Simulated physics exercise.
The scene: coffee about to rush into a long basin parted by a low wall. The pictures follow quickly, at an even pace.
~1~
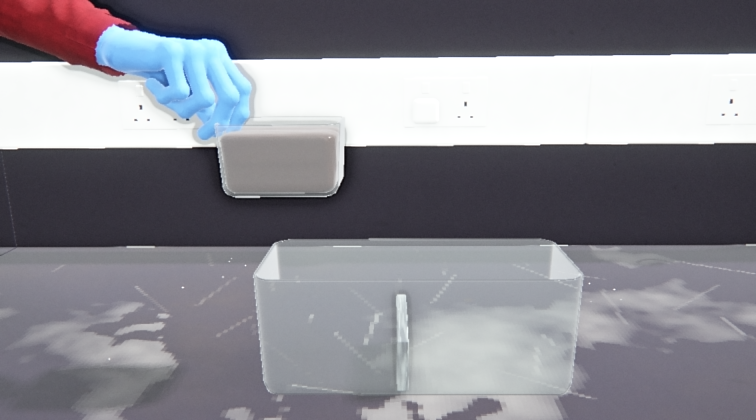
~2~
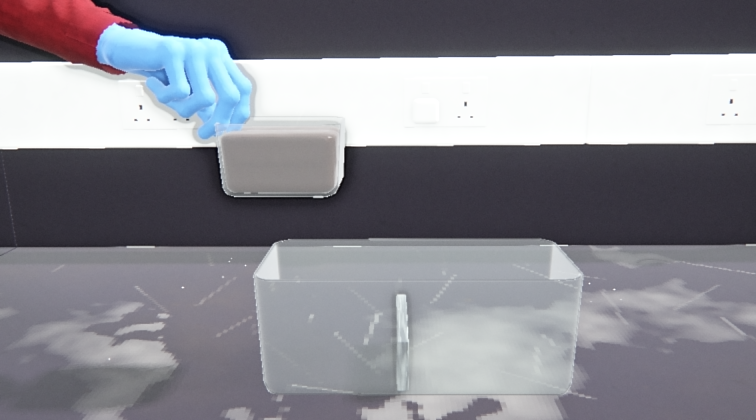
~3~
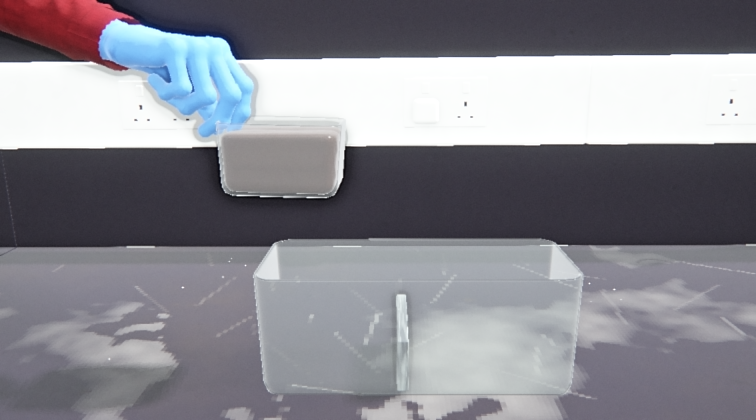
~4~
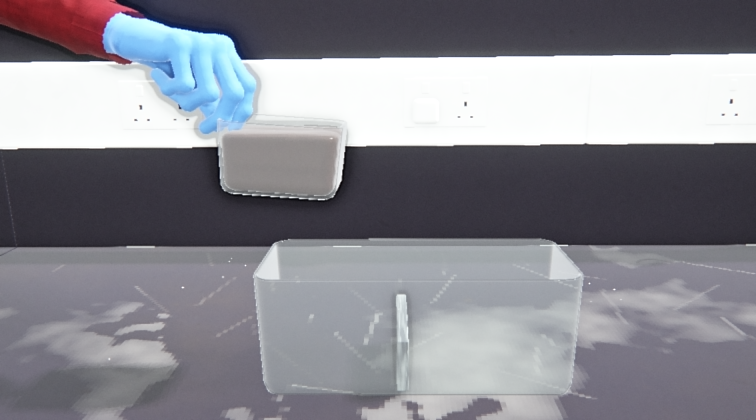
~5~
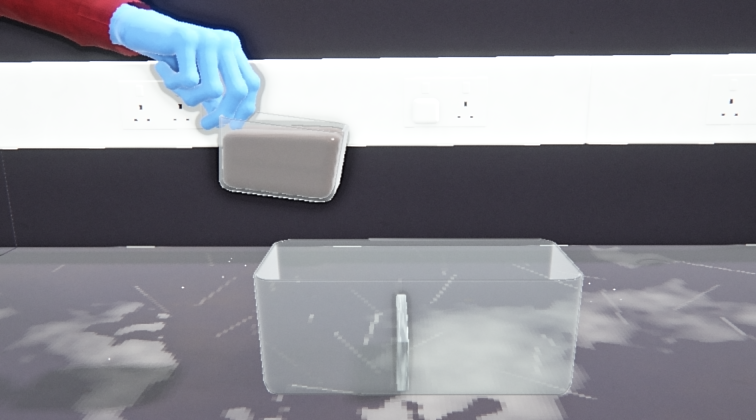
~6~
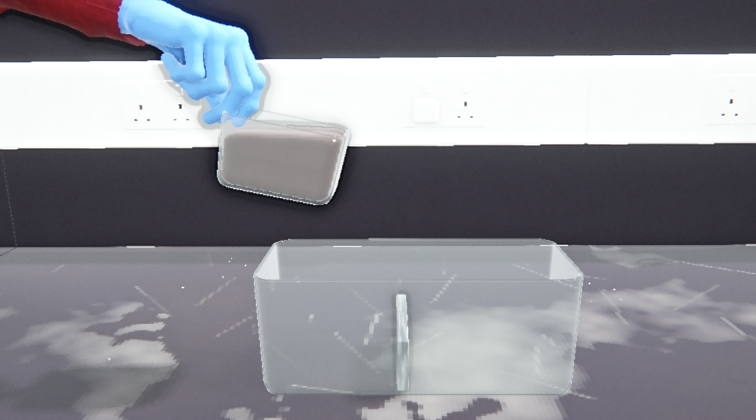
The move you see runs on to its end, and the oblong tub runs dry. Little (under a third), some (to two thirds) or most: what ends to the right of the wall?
It comes to from a third to two thirds.
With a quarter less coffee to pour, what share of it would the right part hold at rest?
Close to 35 per cent.
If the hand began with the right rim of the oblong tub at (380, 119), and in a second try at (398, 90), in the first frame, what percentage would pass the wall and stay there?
The first gives 80 %, the second 95 %.
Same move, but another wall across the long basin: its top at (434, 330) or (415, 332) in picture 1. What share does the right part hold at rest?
In turn 10 and 45 in a hundred.
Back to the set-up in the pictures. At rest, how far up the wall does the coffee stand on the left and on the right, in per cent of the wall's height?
Left about 20, right about 30.
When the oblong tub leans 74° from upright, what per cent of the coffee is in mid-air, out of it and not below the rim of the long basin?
Near 35 %.
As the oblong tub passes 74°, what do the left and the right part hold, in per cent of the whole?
Some 5 per cent left and 15 right.
A moment on, the tilt is 74° and 48 per cent is still to pour, 4 is left of the wall and 13 right of it.
Next, the tilt is 106° and 7 per cent is still to pour, 31 is left of the wall and 57 right of it.
Then the tilt is 107° and 0 per cent is still to pour, 42 is left of the wall and 57 right of it.
Later the tilt is 107° and 0 per cent is still to pour, 43 is left of the wall and 57 right of it.
Finally, 43 per cent lies left of the wall, 57 right of it and 0 outside.
